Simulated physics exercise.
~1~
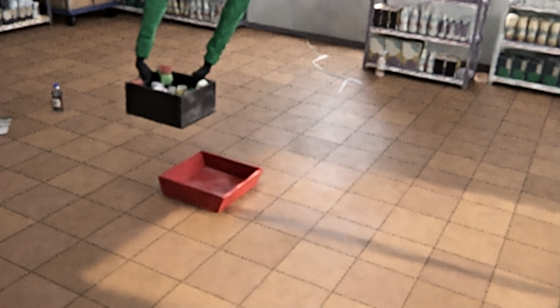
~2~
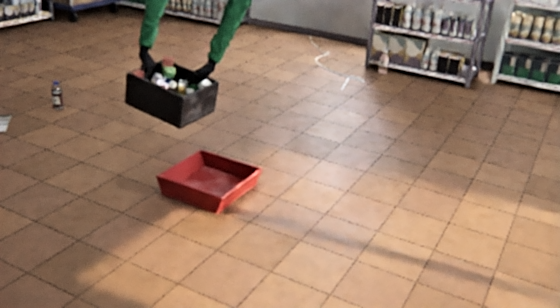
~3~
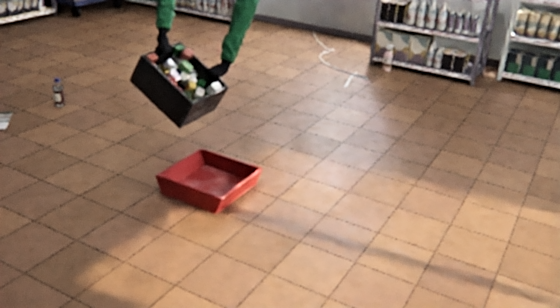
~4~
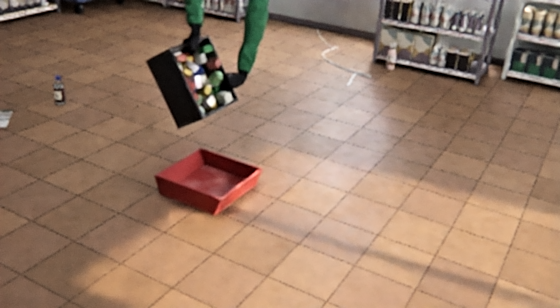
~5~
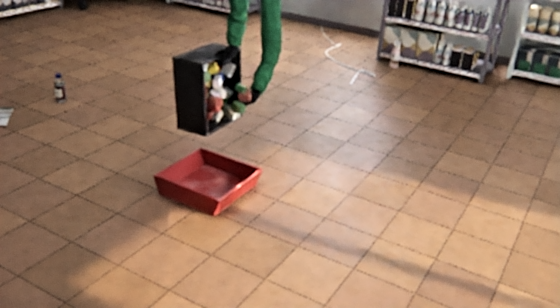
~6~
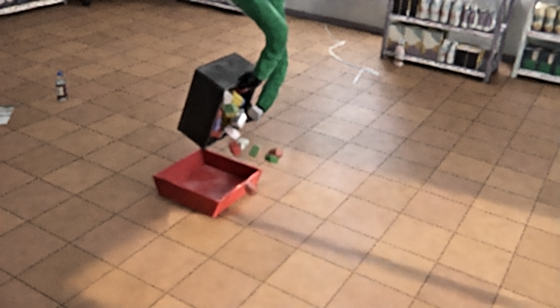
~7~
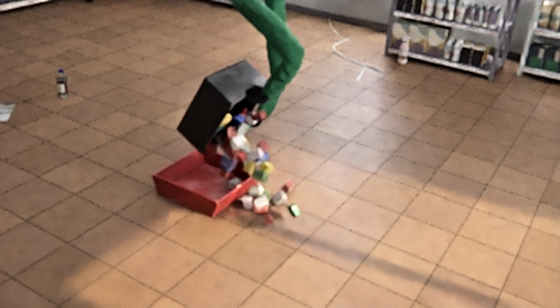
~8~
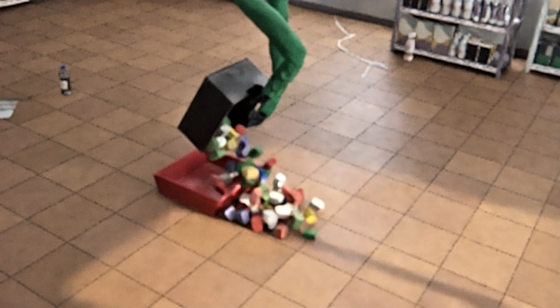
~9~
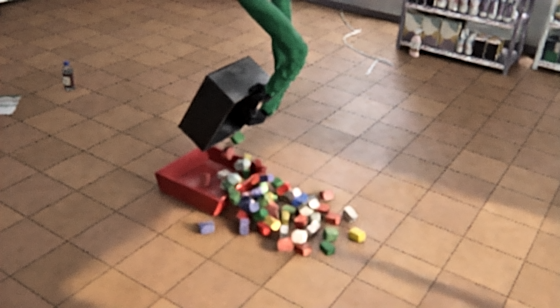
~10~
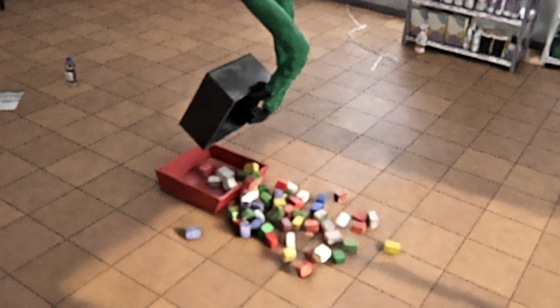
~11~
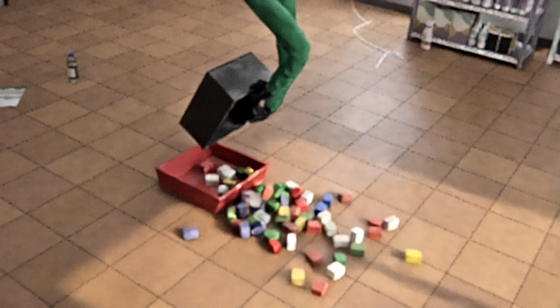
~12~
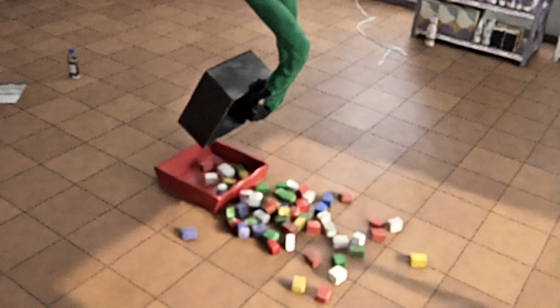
On the tiled floor of a shop with stocked shelves, green-sleeved arms in dark gloves tipped a black box of colourful toy bricks over a red tray, but most tumbled past it to the right and lay scattered, with only a few inside.
